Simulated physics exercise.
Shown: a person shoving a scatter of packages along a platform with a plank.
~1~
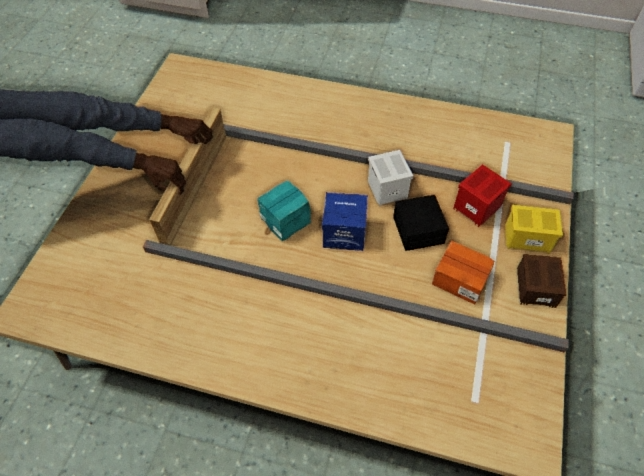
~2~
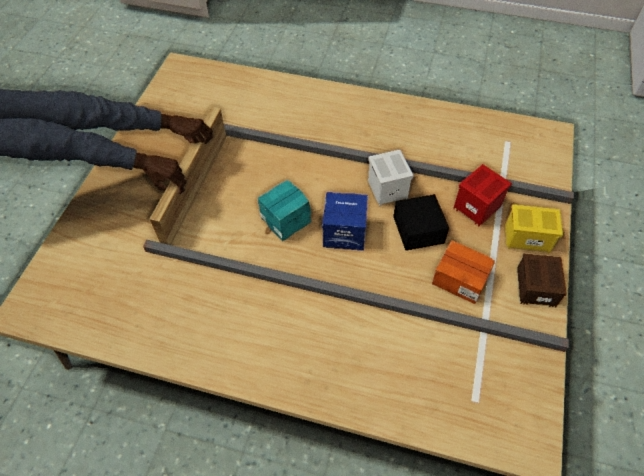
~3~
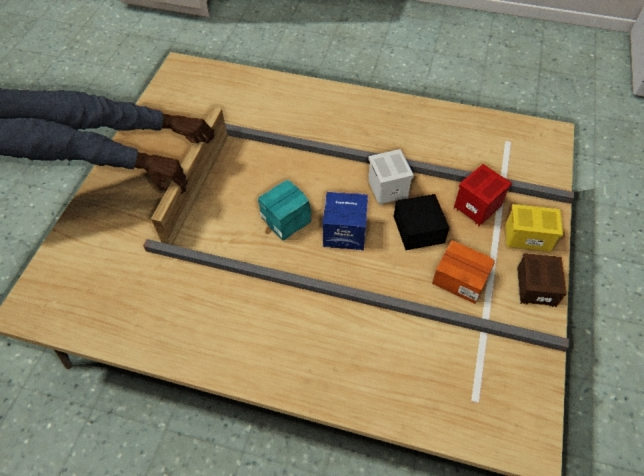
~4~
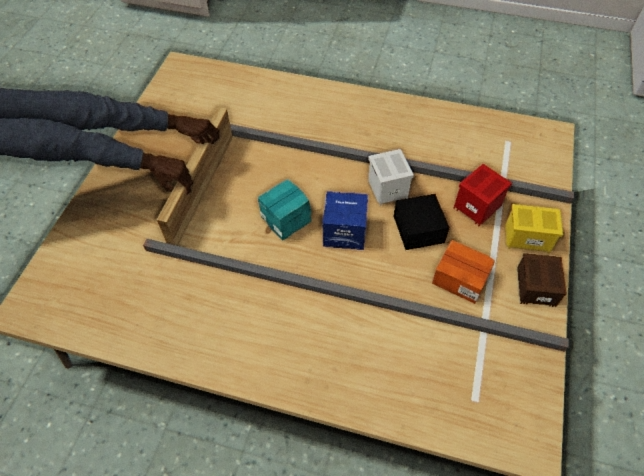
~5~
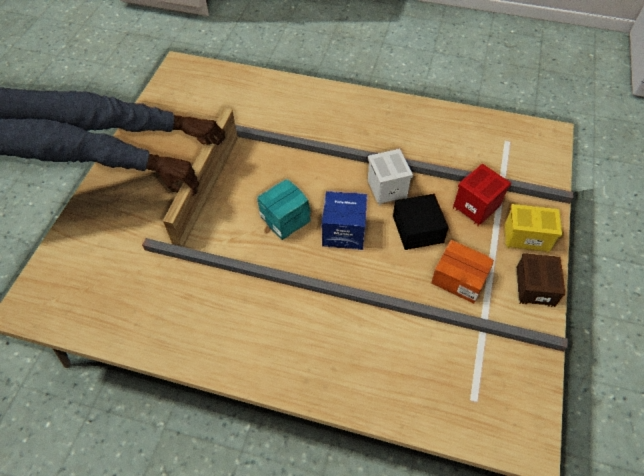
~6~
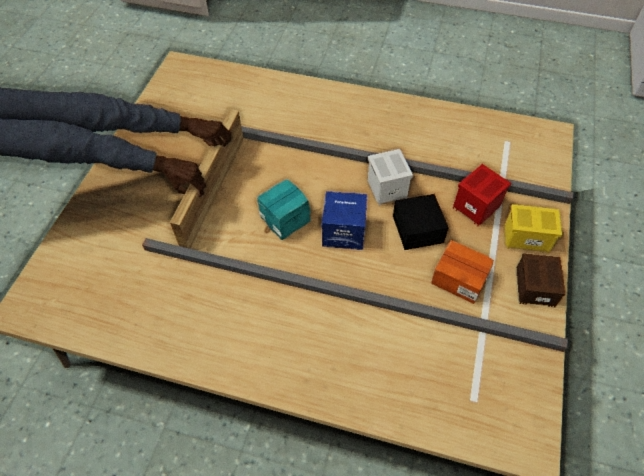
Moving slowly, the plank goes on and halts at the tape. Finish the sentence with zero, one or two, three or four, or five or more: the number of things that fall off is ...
The number of things that fall off is three or four.
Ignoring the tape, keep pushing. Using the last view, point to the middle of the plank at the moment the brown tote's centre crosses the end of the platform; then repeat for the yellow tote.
The middle is at (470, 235) when it's the brown tote, and at (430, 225) when it's the yellow tote.
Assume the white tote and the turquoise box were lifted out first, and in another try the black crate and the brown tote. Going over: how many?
That gives 1 for the first pair taken away and 1 for the second.
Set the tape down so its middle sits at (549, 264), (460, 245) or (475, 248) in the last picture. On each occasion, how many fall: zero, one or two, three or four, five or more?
In order: Five or over; 1 or 2; three or four.
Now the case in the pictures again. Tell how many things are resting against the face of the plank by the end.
Count: 2.
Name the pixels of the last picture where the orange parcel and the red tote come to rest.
Orange parcel: About (524, 302); red tote: About (556, 204).
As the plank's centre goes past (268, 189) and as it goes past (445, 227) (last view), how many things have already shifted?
By the first moment it's 1, by the second it's 8.
A little later, none off yet; brown tote at rest near (539, 280); yellow tote at rest near (531, 229); red tote at rest near (481, 196).
Next, none off yet; brown tote at rest near (539, 280); yellow tote shifted a little near (539, 230); red tote shifted a little near (494, 193).
When it is over, the number that fall off is three or four; down, black crate, yellow tote and brown tote.
